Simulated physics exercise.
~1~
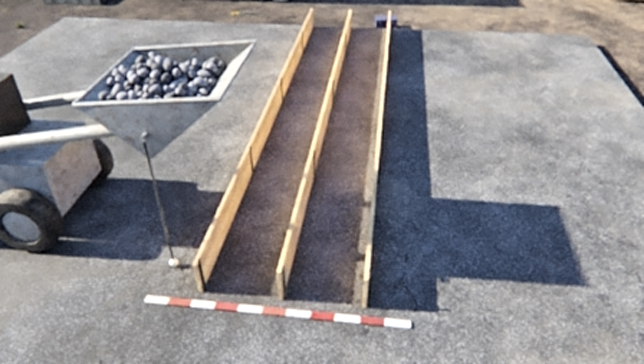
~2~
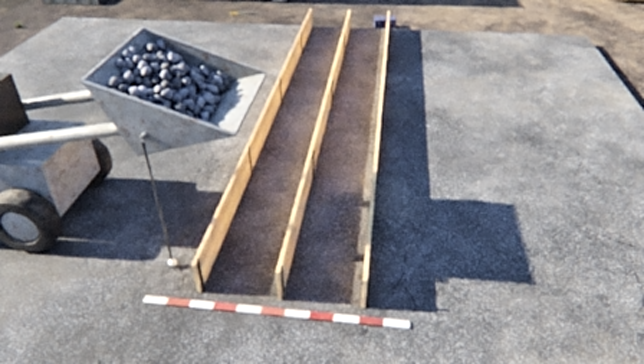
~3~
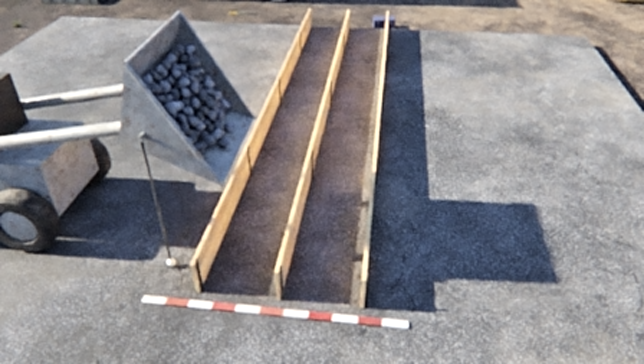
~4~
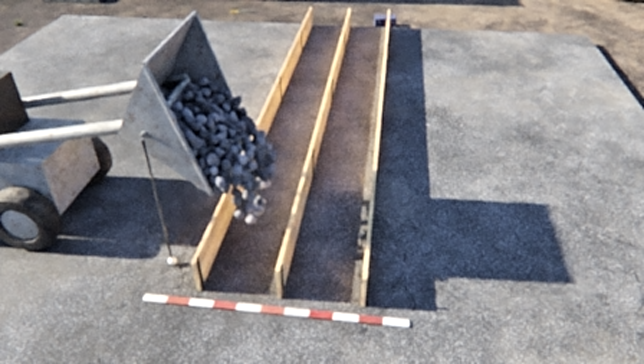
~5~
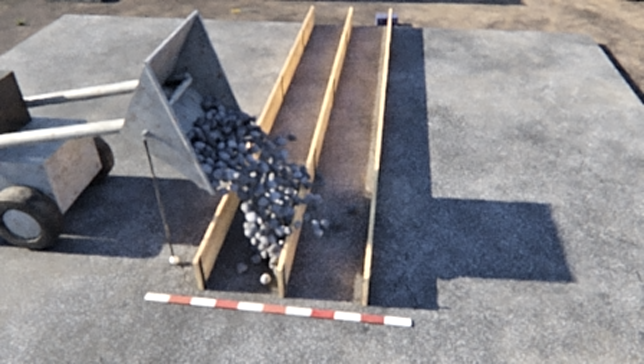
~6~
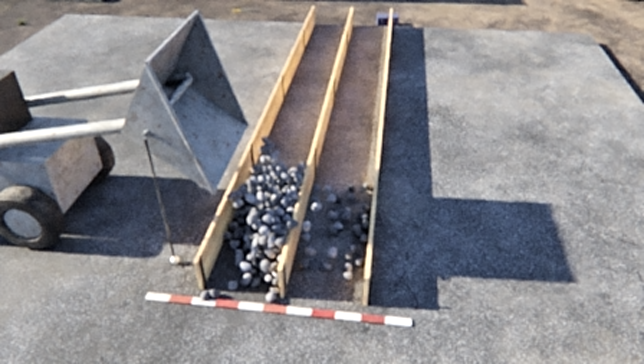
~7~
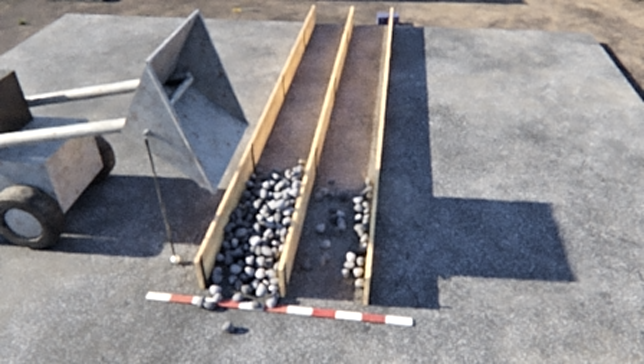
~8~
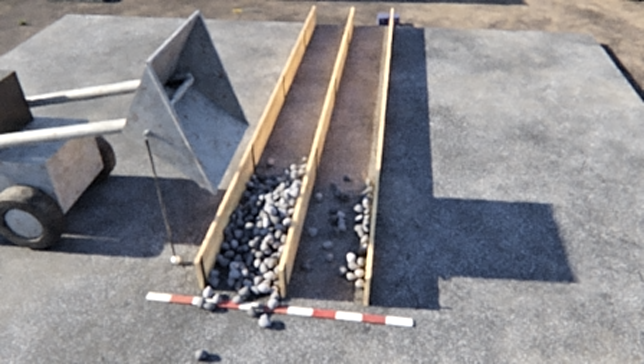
A metal bucket tips grey stones between wooden planks, most settling in the nearer bay.
